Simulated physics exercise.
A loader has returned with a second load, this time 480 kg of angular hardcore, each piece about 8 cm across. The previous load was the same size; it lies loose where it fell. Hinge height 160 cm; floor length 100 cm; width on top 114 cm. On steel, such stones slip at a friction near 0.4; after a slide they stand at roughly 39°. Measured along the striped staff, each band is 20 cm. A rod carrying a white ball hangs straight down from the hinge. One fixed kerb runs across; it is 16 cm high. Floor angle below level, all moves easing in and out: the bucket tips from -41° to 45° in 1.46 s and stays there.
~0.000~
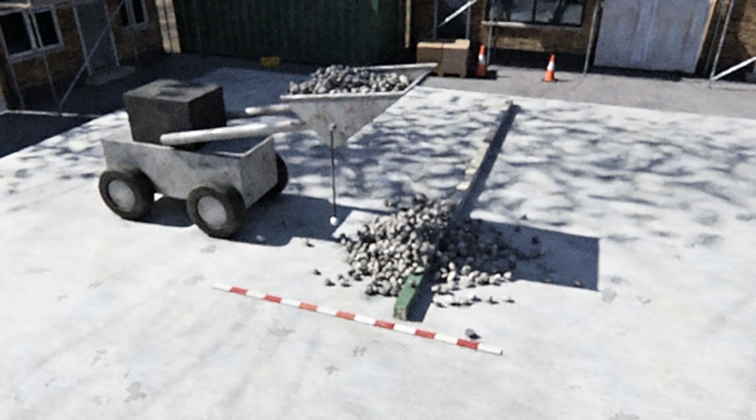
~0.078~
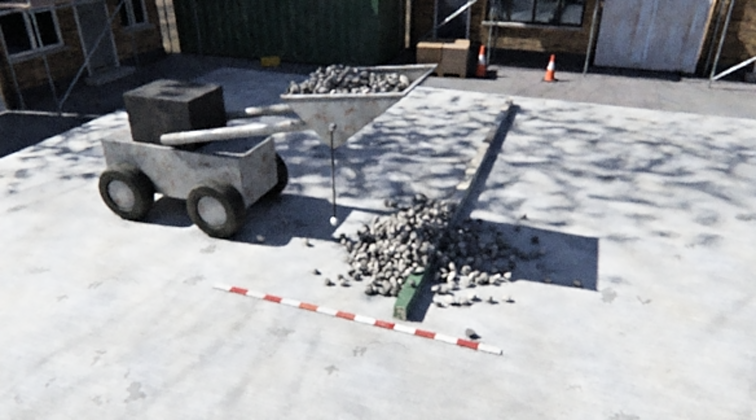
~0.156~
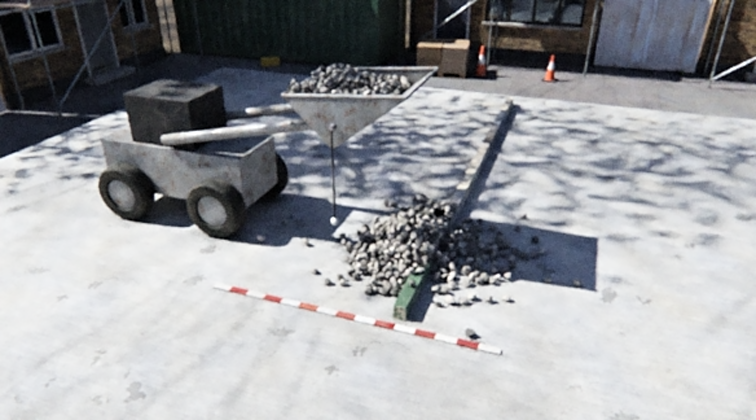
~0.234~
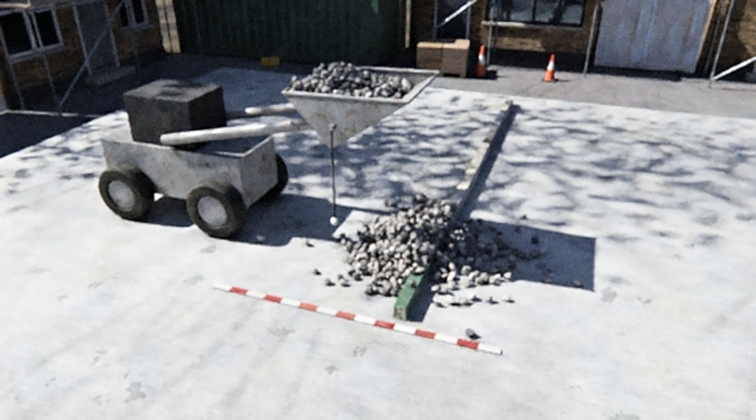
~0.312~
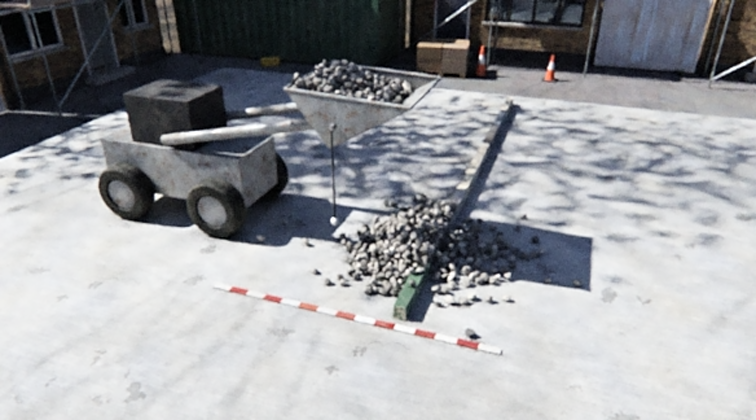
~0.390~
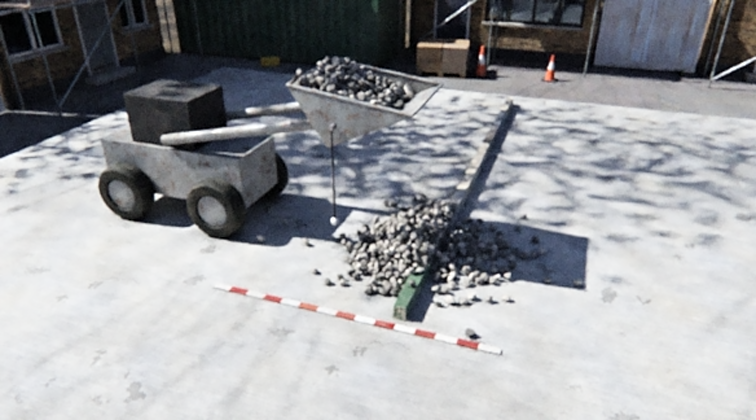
Stone-filled grey bucket tilting slightly forward on a stationary wheeled loader, its right lip lowering, above loose stones heaped across a kerb.
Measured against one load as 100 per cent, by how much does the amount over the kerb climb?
The amount climbs by some 67 per cent of a load.
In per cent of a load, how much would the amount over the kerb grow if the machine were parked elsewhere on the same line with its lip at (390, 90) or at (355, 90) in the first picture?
35 % and 5 %.
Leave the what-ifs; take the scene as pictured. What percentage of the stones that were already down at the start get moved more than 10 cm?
10 %.
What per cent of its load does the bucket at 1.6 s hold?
About 50 percent is still in there.
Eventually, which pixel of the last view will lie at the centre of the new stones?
In the last view, somewhere near (454, 245).
After 1.1 s the floor is at 32°; in per cent of one load, 100 in the bucket, 82 on this side of the kerb, 19 over the kerb; the foremost stones are at (535, 264).
After 1.6 s the floor is at 45°; in per cent of one load, 49 in the bucket, 131 on this side of the kerb, 21 over the kerb; the foremost stones are at (535, 264).
After 1.9 s the floor is at 45°; in per cent of one load, 5 in the bucket, 138 on this side of the kerb, 57 over the kerb; the foremost stones are at (537, 269).
After 4.7 s the floor is at 45°; in per cent of one load, 0 in the bucket, 115 on this side of the kerb, 86 over the kerb; the foremost stones are at (582, 258). Net gain over the kerb, 67.
